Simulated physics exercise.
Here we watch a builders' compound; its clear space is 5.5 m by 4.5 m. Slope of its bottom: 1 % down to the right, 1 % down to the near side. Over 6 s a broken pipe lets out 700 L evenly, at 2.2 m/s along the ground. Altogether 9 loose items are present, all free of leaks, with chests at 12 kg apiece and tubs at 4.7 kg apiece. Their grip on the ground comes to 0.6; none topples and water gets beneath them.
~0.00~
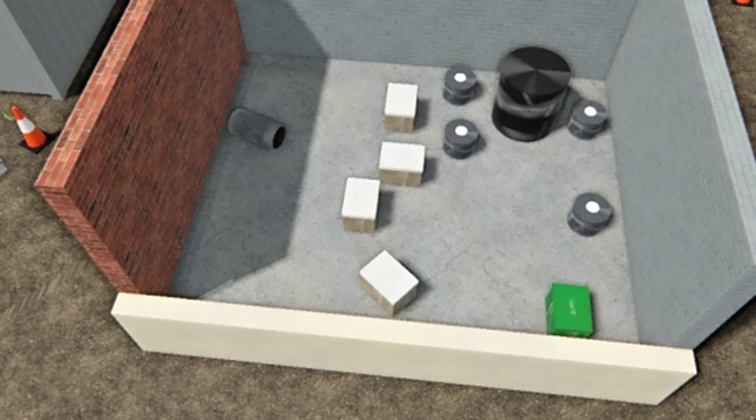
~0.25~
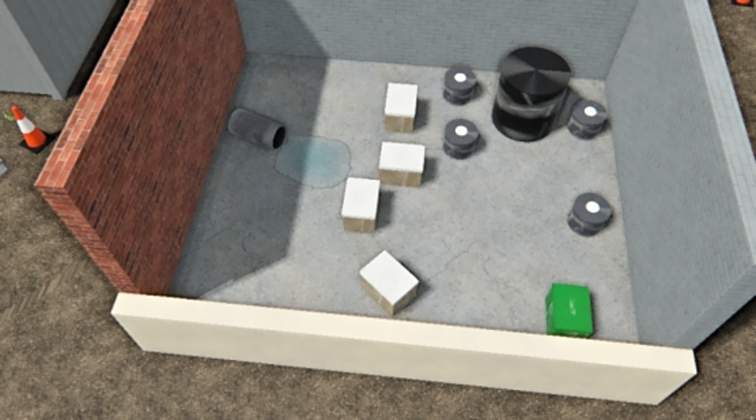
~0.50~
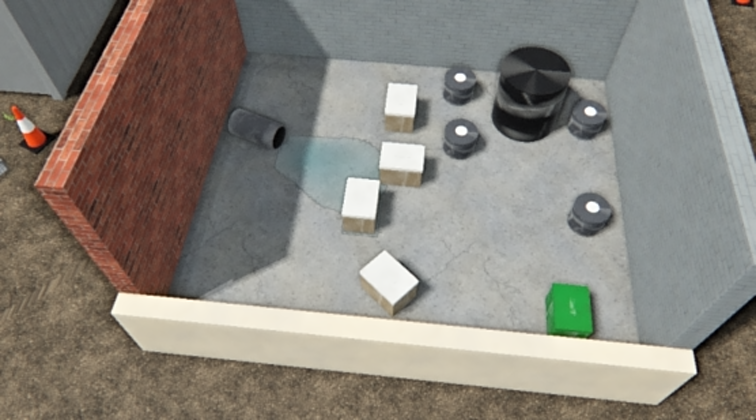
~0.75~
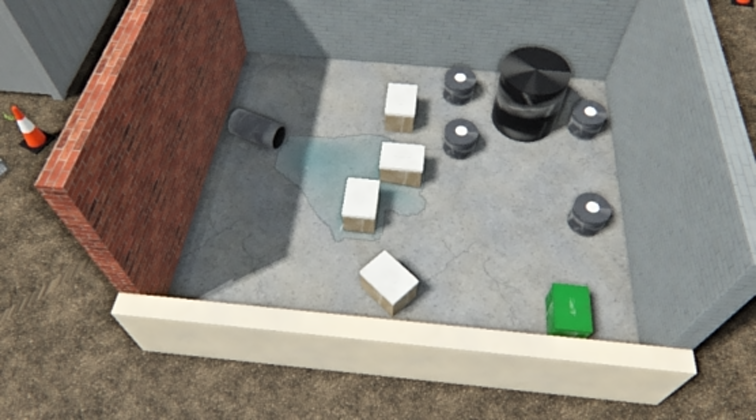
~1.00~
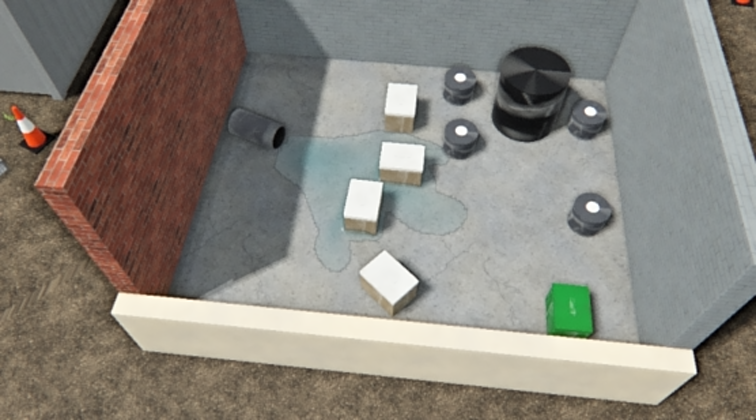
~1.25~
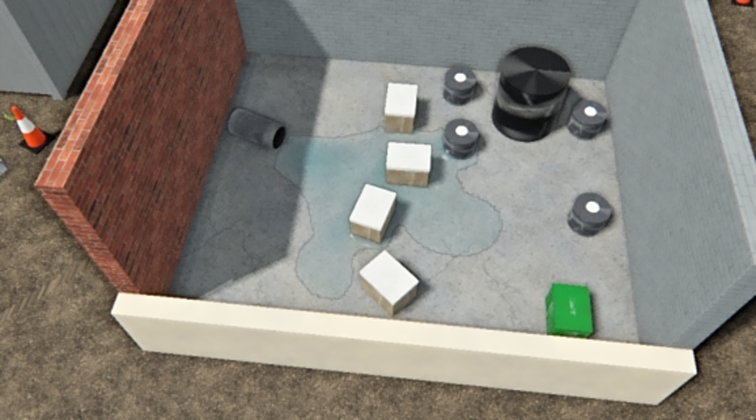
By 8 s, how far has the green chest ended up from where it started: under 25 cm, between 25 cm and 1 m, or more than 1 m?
Between 25 cm and 1 m.
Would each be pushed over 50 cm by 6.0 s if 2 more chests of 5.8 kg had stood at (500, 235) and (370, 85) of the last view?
Taking them in that order, they come out larger and lesser.
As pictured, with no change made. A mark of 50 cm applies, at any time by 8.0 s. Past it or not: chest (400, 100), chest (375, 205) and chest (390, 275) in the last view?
Taking them in order, the first is within the mark, the second beyond the mark and the third within the mark.
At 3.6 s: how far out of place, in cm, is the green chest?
Displacement by then near 0 cm.
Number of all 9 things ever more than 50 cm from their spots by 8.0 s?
6 in all.
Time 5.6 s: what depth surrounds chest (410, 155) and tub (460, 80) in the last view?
Depth approx. 6 cm / 1 cm.
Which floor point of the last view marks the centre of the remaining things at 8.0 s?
Around (500, 209).
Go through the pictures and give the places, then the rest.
In the first picture, the green chest at (572, 307) rests on the ground; 0.0 m2 under water; 0 of 9 have shifted.
In the second picture, the green chest at (572, 307), on the bottom; water covers 0.7 m2; 0 of 9 have shifted.
In the third picture, the green chest at (572, 307), on the bottom; 1.3 m2 under water; 0 of 9 have shifted.
In the fourth picture, the green chest at (572, 307) rests on the ground; water covers 2.0 m2; 0 of 9 have shifted.
In the fifth picture, the green chest at (572, 307) rests on the ground; 3.1 m2 under water; 0 of 9 have shifted.
In the sixth picture, the green chest at (572, 307), on the bottom; 4.4 m2 under water; 2 of 9 have shifted.
After 1.8 s the green chest is near (572, 307), 0.0 m from its start, aground; 0 afloat.
After 3.6 s the green chest is near (573, 307), 0.0 m from its start, aground; 0 afloat.
After 5.6 s the green chest is near (627, 311), 0.6 m from its start, afloat; 5 afloat.
After 8.0 s the green chest is near (602, 331), 0.4 m from its start, afloat; 6 afloat.
